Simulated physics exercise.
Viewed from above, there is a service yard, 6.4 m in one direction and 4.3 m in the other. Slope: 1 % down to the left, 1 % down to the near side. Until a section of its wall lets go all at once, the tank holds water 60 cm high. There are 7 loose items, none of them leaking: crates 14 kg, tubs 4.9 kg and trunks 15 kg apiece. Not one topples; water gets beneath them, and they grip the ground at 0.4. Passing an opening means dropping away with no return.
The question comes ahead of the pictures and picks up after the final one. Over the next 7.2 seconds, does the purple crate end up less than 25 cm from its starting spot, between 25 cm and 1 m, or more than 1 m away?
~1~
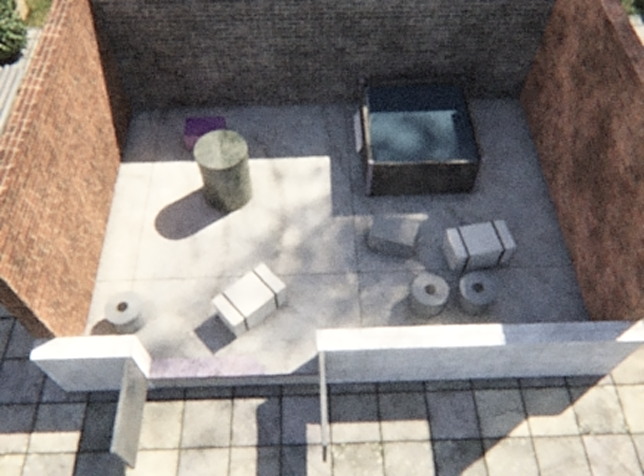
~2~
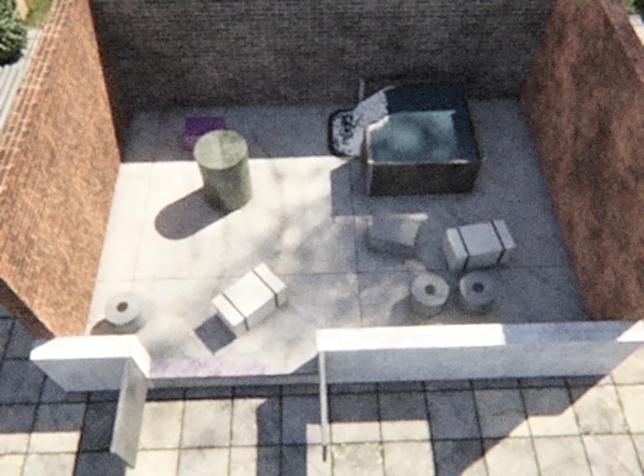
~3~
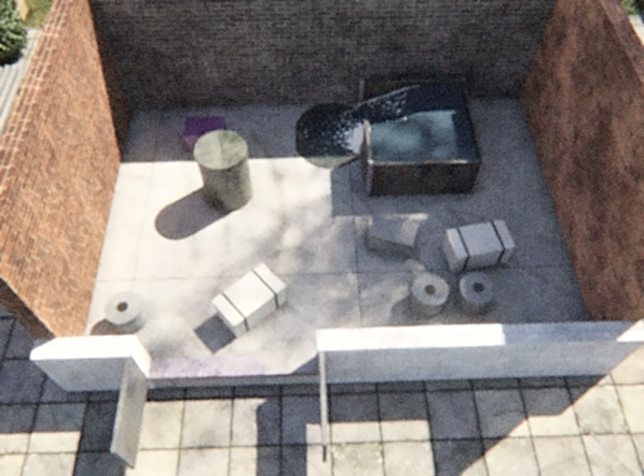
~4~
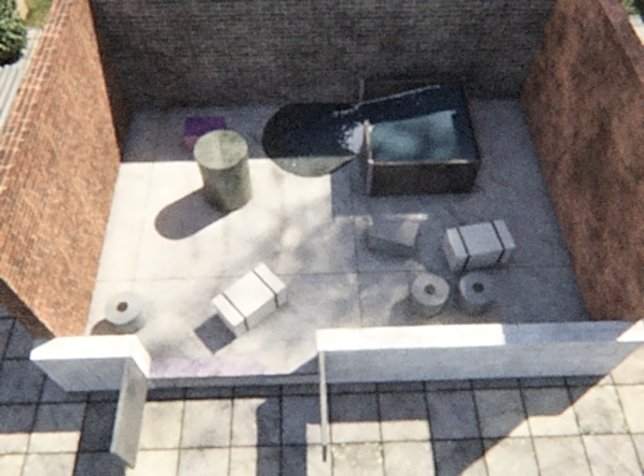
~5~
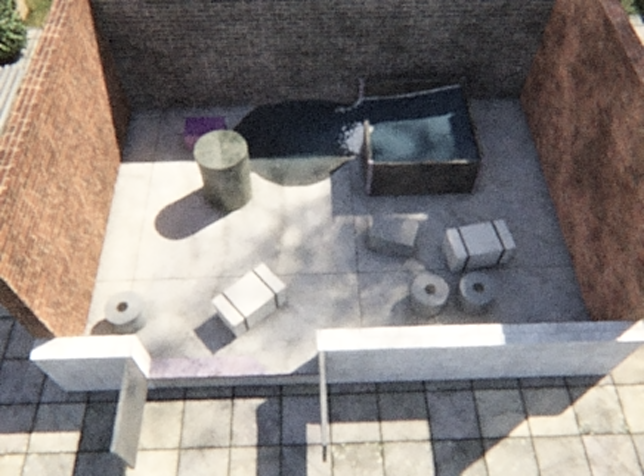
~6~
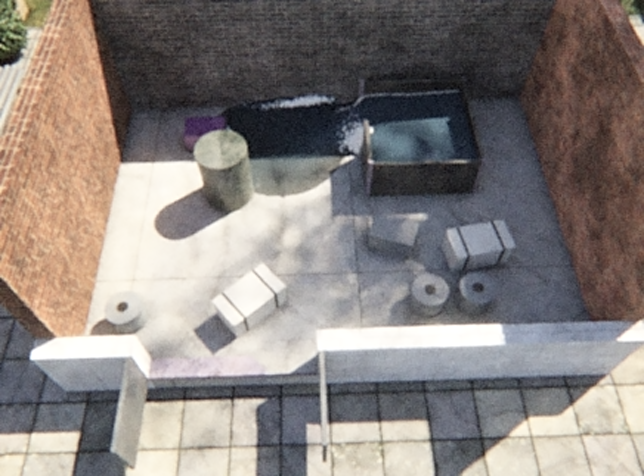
More than 1 m away.
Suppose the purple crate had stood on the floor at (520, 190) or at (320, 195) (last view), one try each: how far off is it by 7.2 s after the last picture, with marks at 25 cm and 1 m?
At the first spot it keeps its position; at the second it keeps its position.
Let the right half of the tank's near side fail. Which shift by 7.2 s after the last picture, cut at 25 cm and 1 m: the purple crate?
Had it gone that way, the purple crate would sit tight.
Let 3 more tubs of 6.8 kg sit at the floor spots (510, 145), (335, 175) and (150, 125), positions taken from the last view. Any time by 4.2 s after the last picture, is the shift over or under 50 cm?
Within it, within it, beyond it.
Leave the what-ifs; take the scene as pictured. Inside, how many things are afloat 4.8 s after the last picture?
By my count, 1.
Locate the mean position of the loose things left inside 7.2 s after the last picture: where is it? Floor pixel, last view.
Mean floor pixel: About (414, 287).
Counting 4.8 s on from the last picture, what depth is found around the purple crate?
8 cm or so.
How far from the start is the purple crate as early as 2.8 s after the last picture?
I'd guess some 250 cm by then.
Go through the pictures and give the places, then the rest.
The purple crate at (204, 126) rests on the ground; water covers 2.5 m2; 0 of 7 have shifted, in the first frame.
The purple crate at (204, 126), on the bottom; 3.0 m2 under water; 0 of 7 have shifted, in the second frame.
The purple crate at (204, 126) rests on the ground; 3.6 m2 under water; 0 of 7 have shifted, in the third frame.
The purple crate at (204, 126), on the bottom; 4.5 m2 under water; 0 of 7 have shifted, in the fourth frame.
The purple crate at (204, 126) rests on the ground; 5.3 m2 under water; 0 of 7 have shifted, in the fifth frame.
The purple crate at (204, 126), on the bottom; 6.1 m2 under water; 0 of 7 have shifted, in the sixth frame.
Then, 0.9 s after the last picture the purple crate is near (178, 132), 0.4 m from its start, aground; 0 of 7 are out; 0 afloat.
Then, 2.8 s after the last picture the purple crate is near (147, 271), 2.6 m from its start, aground; 0 of 7 are out; 1 afloat.
Then, 4.8 s after the last picture the purple crate is near (260, 359), 3.9 m from its start, afloat; 1 of 7 are out; 1 afloat.
Then, 7.2 s after the last picture the purple crate has gone out; 2 of 7 are out; 0 afloat.
